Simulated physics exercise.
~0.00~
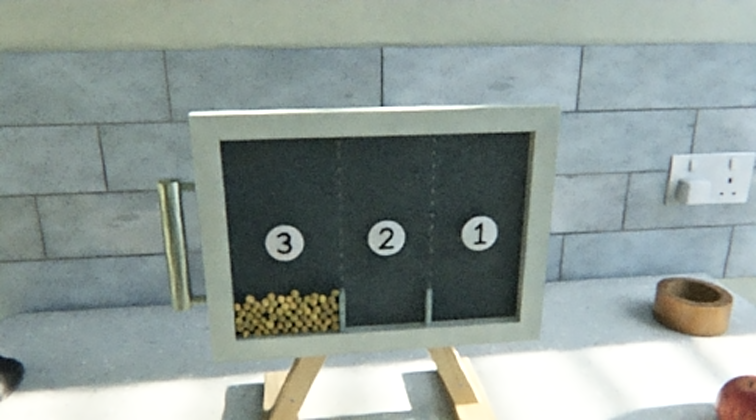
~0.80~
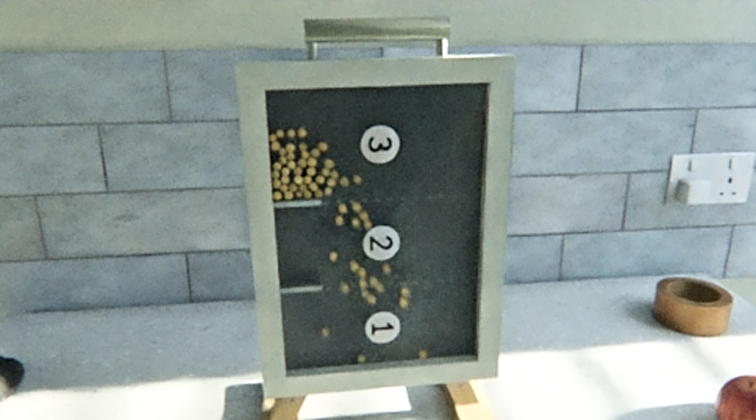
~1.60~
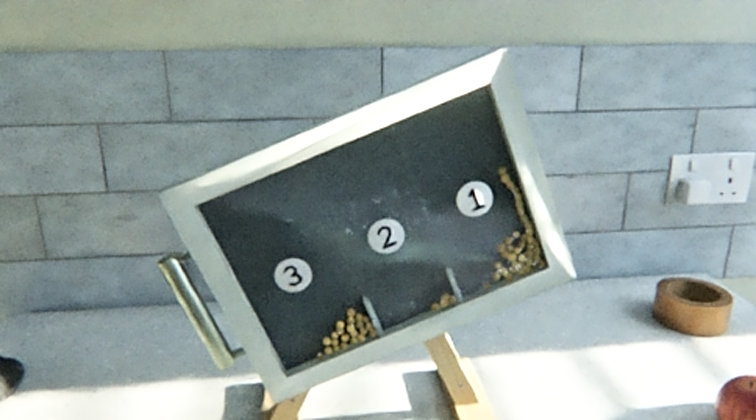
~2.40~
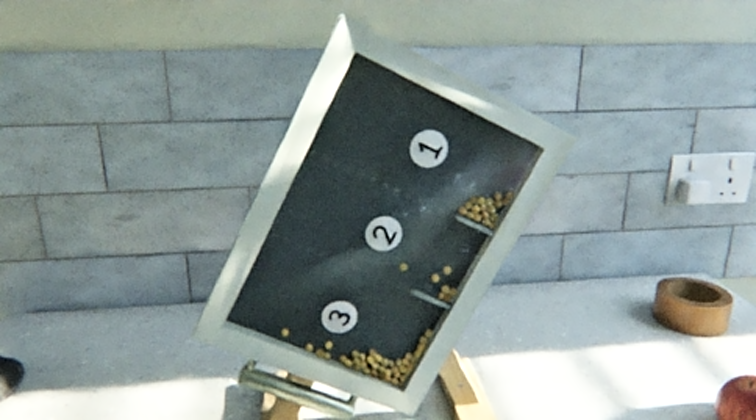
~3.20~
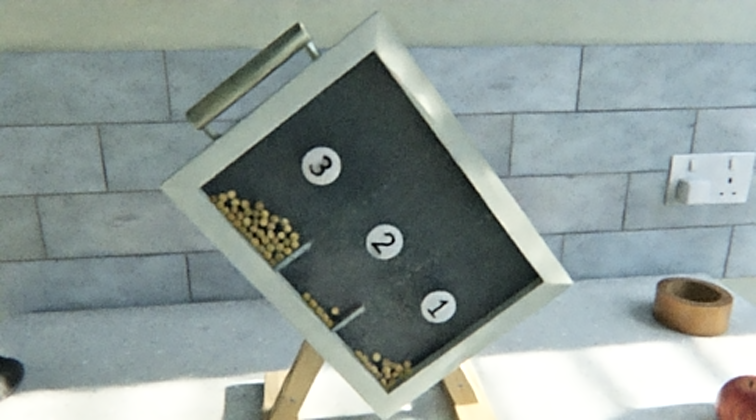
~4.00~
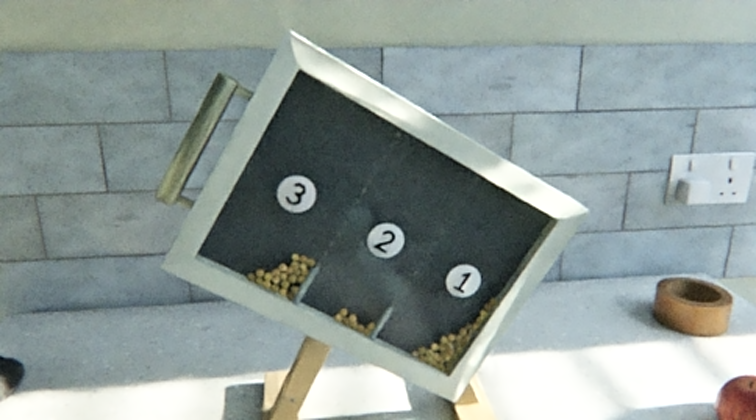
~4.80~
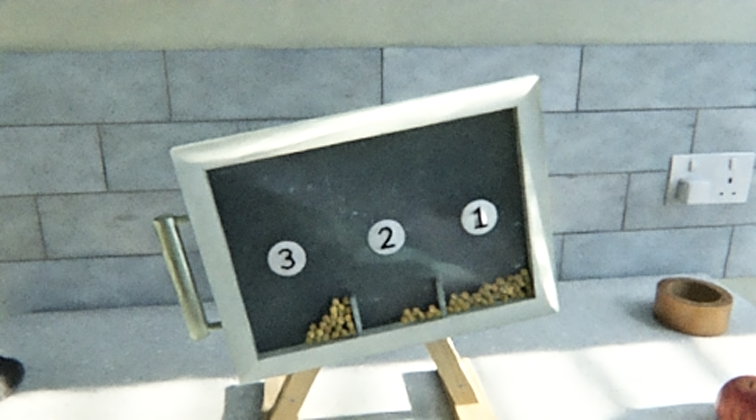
At first, a framed dark case with a handle stands level on a wooden support, its small tan beads all heaped in the left section, marked three. It turns clockwise until the handle is on top, and some beads spill down past the short dividers. It then swings back anticlockwise, gathering many beads at section one before tipping further and sending a stream down towards the handle end. Next it tilts clockwise again, and beads slide towards section one. Finally it rolls back to a slight anticlockwise tilt, with the largest pile in section one, a smaller one in three and a few beads in two.
